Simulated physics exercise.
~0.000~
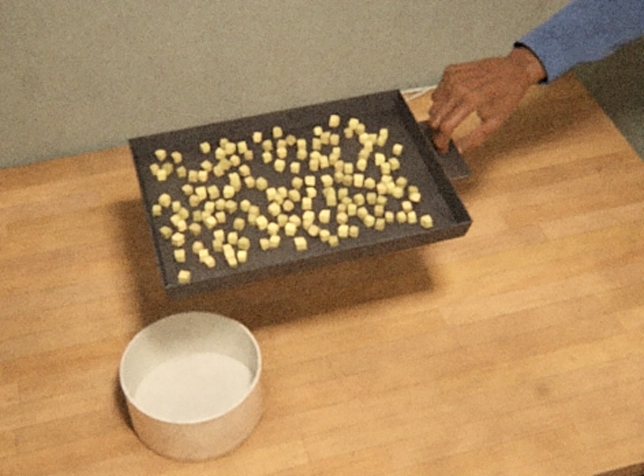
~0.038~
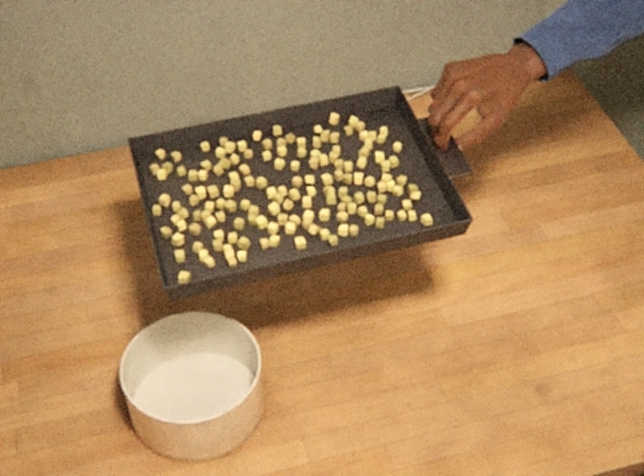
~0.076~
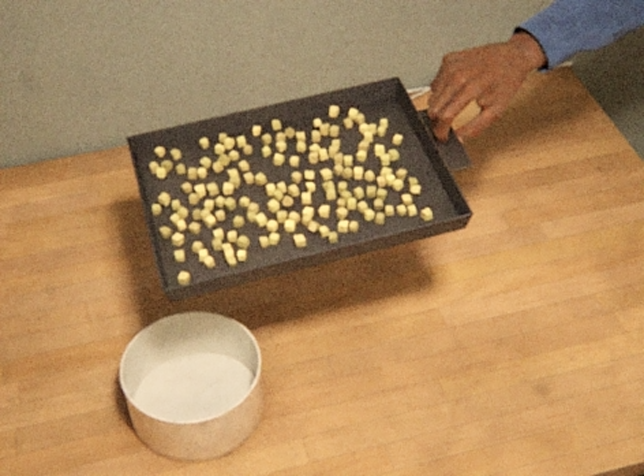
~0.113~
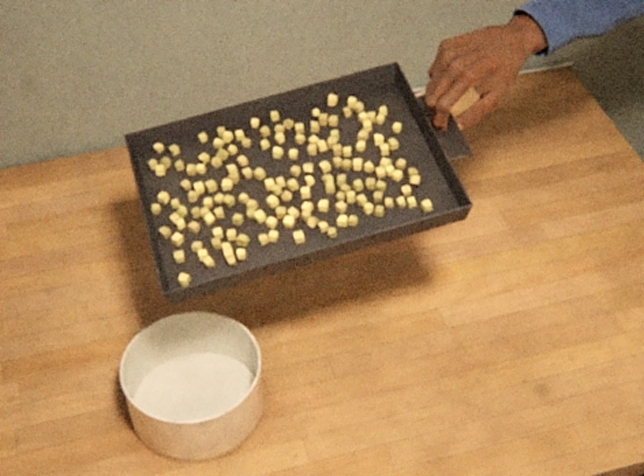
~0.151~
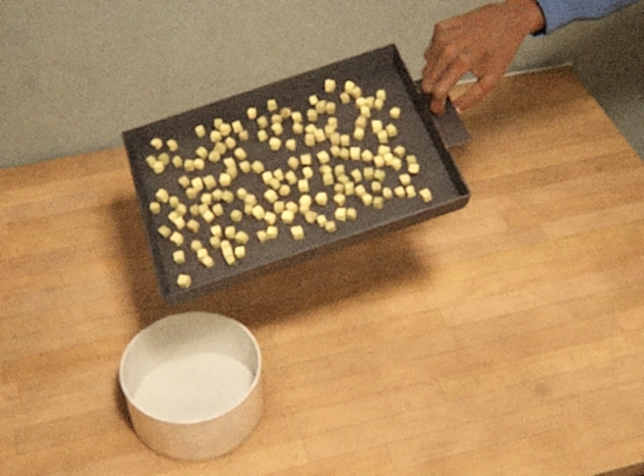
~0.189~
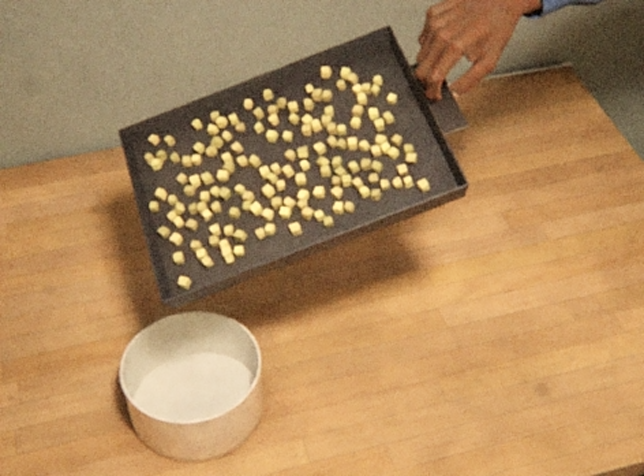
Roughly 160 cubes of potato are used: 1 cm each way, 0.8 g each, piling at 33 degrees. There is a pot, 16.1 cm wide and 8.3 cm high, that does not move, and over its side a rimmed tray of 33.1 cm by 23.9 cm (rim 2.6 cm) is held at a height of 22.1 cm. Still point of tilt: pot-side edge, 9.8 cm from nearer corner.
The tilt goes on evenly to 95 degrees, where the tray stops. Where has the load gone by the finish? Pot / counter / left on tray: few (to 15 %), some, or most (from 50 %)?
Pot = most, counter = some, tray = few.
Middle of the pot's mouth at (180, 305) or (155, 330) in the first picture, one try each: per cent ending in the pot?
That gives roughly 0 per cent and then 30 per cent.
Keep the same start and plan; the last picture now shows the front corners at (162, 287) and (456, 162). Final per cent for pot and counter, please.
Pot 15; counter 85.
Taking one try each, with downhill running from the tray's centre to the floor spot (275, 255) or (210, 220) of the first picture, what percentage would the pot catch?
Estimate: Some 75 % and some 10 % respectively.
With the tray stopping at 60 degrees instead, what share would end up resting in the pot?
Roughly 30 percent.
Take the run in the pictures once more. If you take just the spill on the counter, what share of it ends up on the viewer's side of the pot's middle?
Estimate: Close to 90 per cent of the pieces.
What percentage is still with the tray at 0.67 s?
I'd say close to 85 per cent.
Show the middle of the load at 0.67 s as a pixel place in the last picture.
The load's centre is near (172, 287) at that time.
After 0.48 s, tilt 56 degrees; the tray holds 100 %, the pot 0 %.
After 0.67 s, tilt 81 degrees; the tray holds 85 %, the pot 0 %.
After 0.98 s, tilt 95 degrees; the tray holds 5 %, the pot 65 %.
By 2.1 s all is still; pot 75 %, counter 25 %, tray 0 %.
